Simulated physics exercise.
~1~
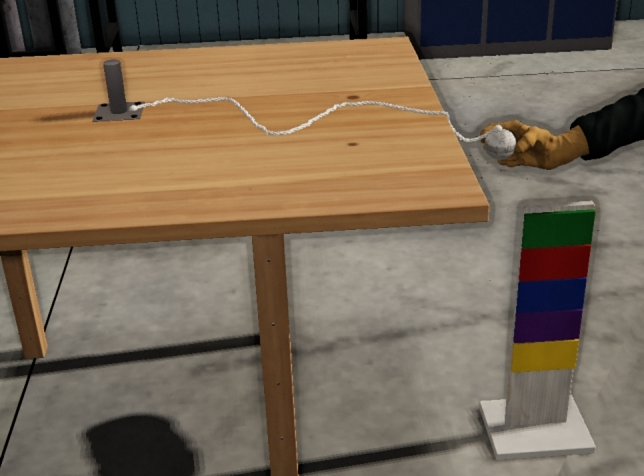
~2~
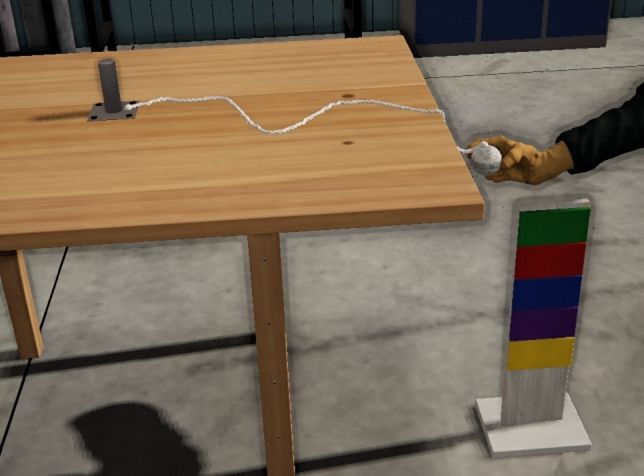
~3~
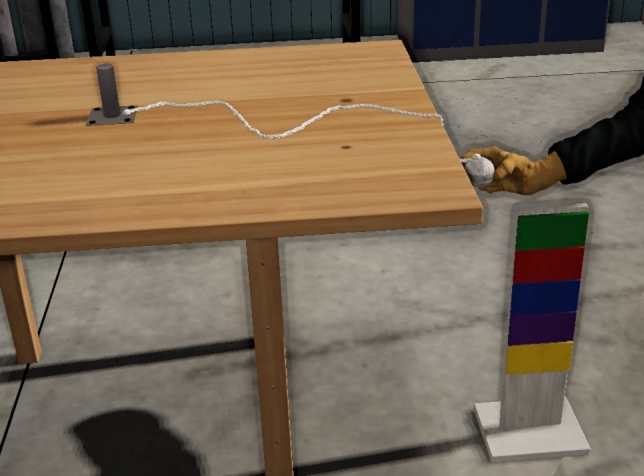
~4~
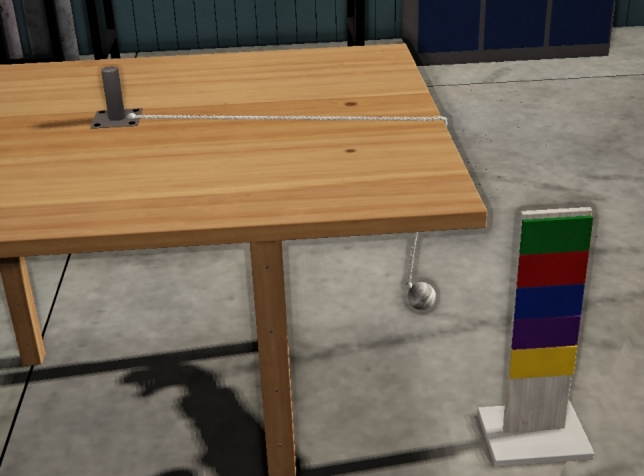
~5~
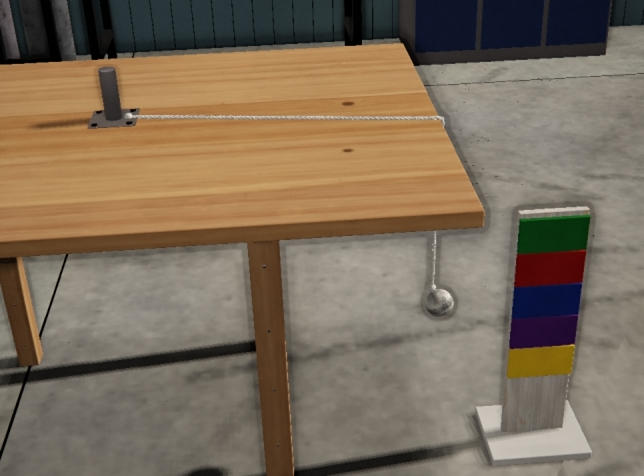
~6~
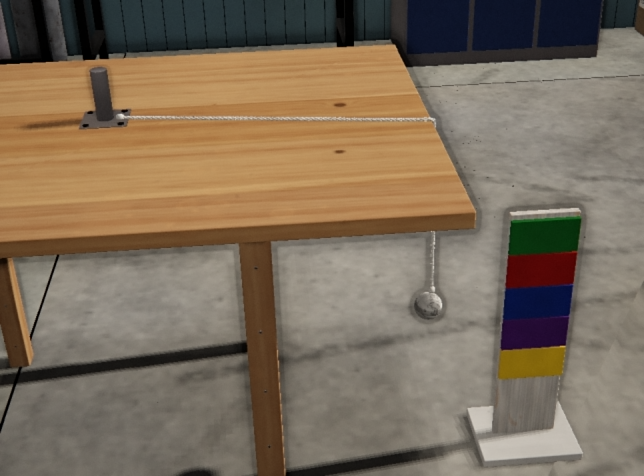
To begin with, a gloved hand holds a small pale ball just past the right edge of a wooden workbench, with a slack white cord snaking across the top to a metal post. Beside the bench stands a board banded green, red, blue, purple and yellow. The hand moves slightly left and down, then lets go and draws out of view. The ball drops below the tabletop and the cord pulls straight. Hanging over the edge, the ball shifts a little to the right. Finally, it hangs still, level with the blue band.
